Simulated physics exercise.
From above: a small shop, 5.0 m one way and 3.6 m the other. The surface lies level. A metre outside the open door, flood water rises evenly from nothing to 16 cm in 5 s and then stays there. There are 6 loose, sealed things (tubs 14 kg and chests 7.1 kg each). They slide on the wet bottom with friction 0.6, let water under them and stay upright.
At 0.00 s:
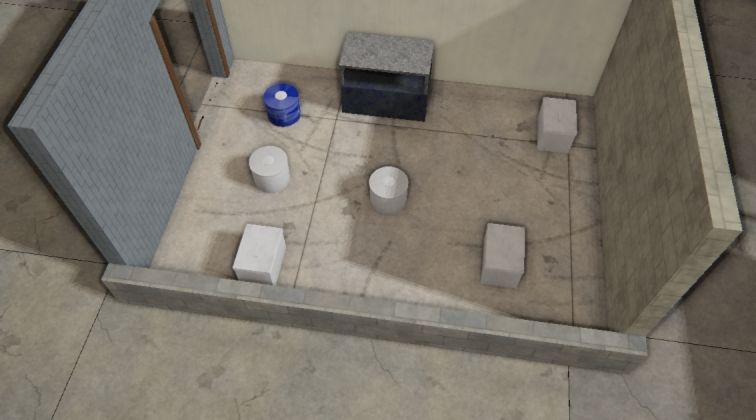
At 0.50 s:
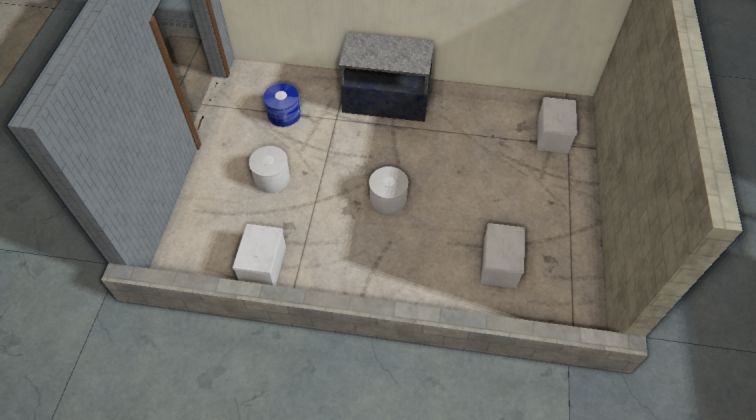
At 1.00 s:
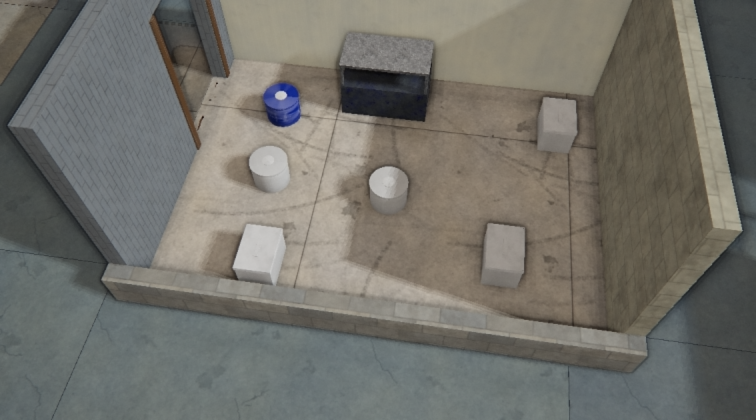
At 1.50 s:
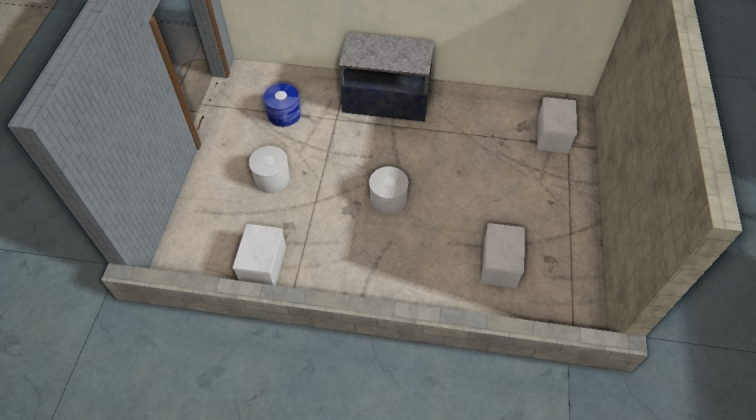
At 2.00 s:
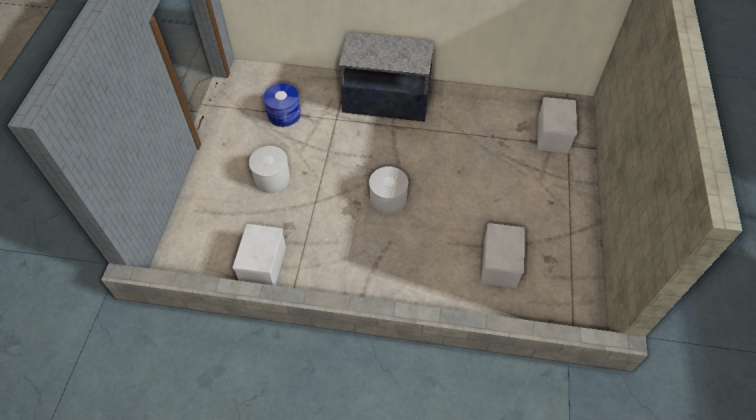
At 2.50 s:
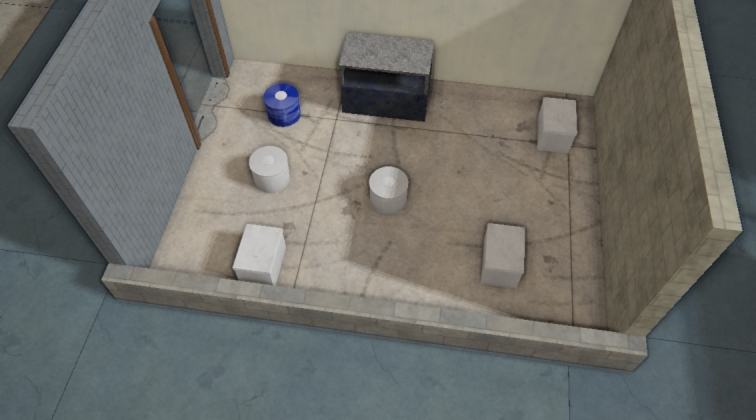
A blue-grey, water-like layer spreads over the brown ground outside the small shop, then looks almost still. Faint, pale ripples then show at the open doorway on the left, while inside, the blue tub, two white tubs and three pale chests stay put on the floor.
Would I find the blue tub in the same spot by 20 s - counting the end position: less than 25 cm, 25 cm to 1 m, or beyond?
The blue tub ends far away.
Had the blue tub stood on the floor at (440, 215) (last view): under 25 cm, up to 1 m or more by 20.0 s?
It travels far.
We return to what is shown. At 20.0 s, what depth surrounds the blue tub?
About 11 cm.
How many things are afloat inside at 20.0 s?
4 of them.
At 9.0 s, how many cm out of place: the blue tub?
Roughly 60 cm by then.
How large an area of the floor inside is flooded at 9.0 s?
Roughly 15 m2.
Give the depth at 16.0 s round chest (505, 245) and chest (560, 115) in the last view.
Roughly 9 and 7 cm.
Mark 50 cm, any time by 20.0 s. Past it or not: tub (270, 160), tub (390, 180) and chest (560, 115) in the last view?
In turn: Short of it, over, more.
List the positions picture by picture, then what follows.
The first picture shows the blue tub at (281, 96), on the bottom; 0.0 m2 under water; 0 of 6 have shifted.
The second picture shows the blue tub at (281, 96) rests on the ground; 0.0 m2 under water; 0 of 6 have shifted.
The third picture shows the blue tub at (281, 96) rests on the ground; water covers 0.0 m2; 0 of 6 have shifted.
The fourth picture shows the blue tub at (281, 96) rests on the ground; 0.0 m2 under water; 0 of 6 have shifted.
The fifth picture shows the blue tub at (281, 96), on the bottom; water covers 0.0 m2; 0 of 6 have shifted.
The sixth picture shows the blue tub at (281, 96) rests on the ground; water covers 0.0 m2; 0 of 6 have shifted.
After 4.0 s the blue tub is near (281, 96), 0.0 m from its start, aground; 0 afloat.
After 9.0 s the blue tub is near (324, 106), 0.6 m from its start, aground; 0 afloat.
After 16.0 s the blue tub is near (429, 141), 2.0 m from its start, aground; 4 afloat.
After 20.0 s the blue tub is near (514, 86), 3.0 m from its start, afloat; 4 afloat.
